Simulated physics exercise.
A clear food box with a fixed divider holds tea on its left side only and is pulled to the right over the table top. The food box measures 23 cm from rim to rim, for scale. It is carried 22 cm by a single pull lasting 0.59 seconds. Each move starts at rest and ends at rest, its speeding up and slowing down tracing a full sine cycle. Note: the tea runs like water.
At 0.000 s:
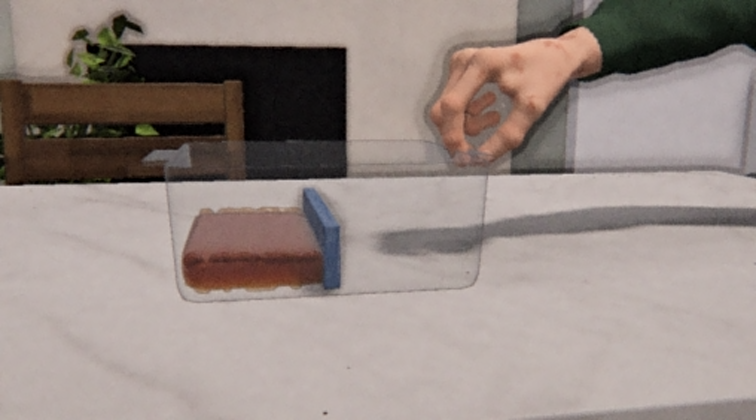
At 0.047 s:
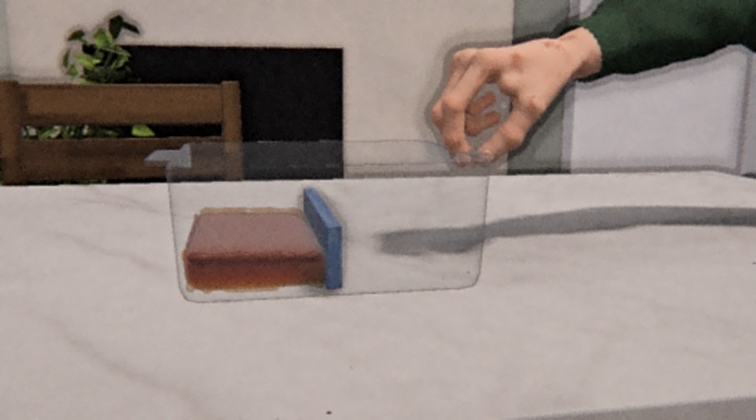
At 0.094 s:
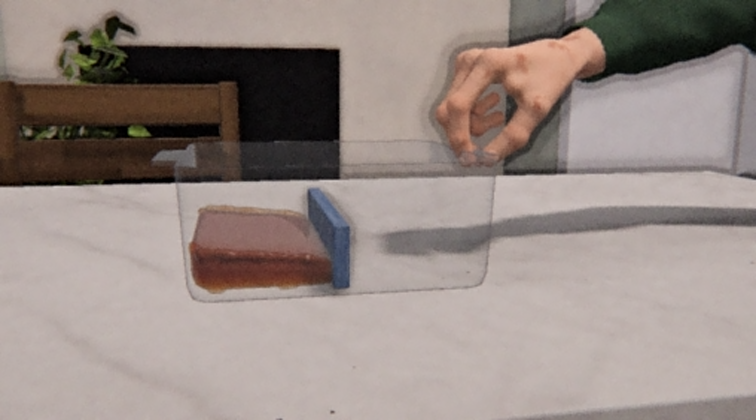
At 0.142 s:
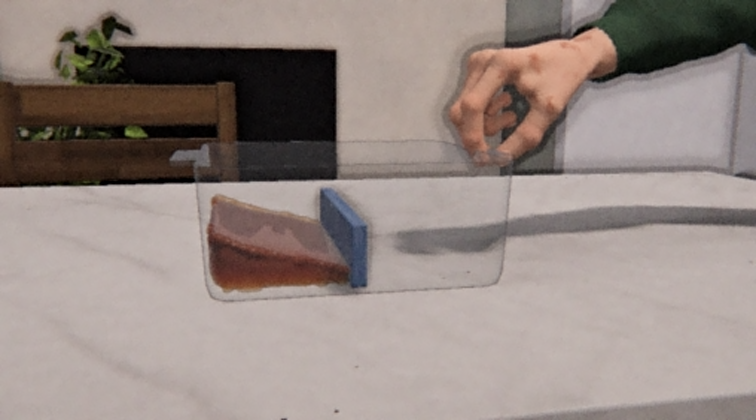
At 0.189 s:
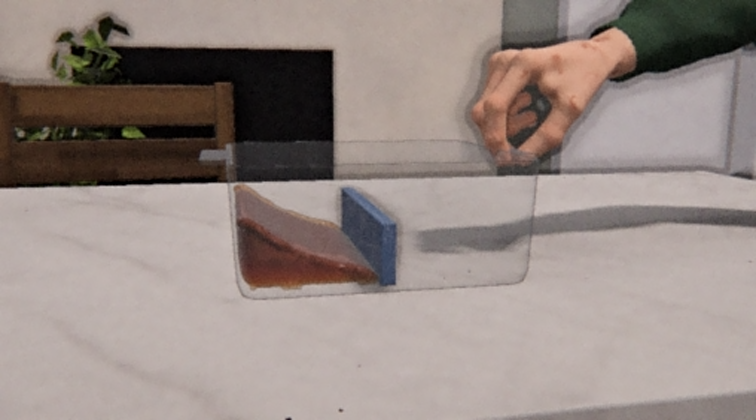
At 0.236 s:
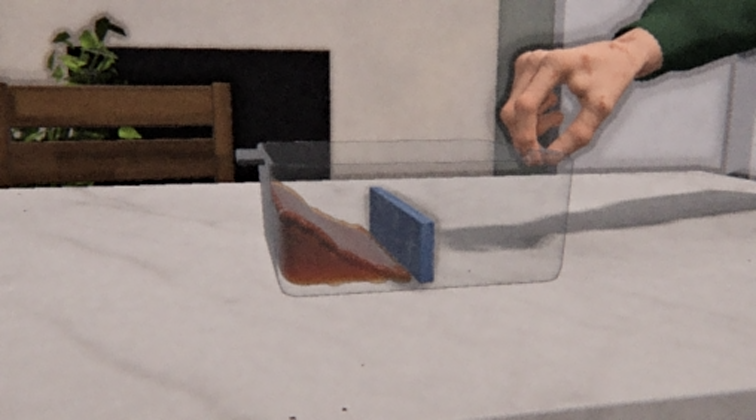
A hand pulled a clear food box of tea to the right across a pale tabletop, and the tea, left of a blue divider, sloped up against the left wall and sank beside the divider.
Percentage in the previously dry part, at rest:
Close to 25 percent.
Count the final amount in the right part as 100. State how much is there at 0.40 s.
My estimate is about 0 in a hundred.
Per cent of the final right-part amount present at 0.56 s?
Something near 100 out of a hundred.
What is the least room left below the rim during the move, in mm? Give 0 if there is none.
Min. clearance below rim: Some 0 mm.
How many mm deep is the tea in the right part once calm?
Depth: Around 6 mm.
By 0.40 s it has gone 18 cm; 0 per cent is on the right side and 0 is out of the food box.
By 0.56 s it has gone 22 cm; 24 per cent is on the right side and 0 is out of the food box.
By 0.72 s it has gone 22 cm; 24 per cent is on the right side and 1 is out of the food box.
By 0.88 s it has gone 22 cm; 24 per cent is on the right side and 1 is out of the food box.
At rest 25 per cent is on the right side and 1 is out of the food box.
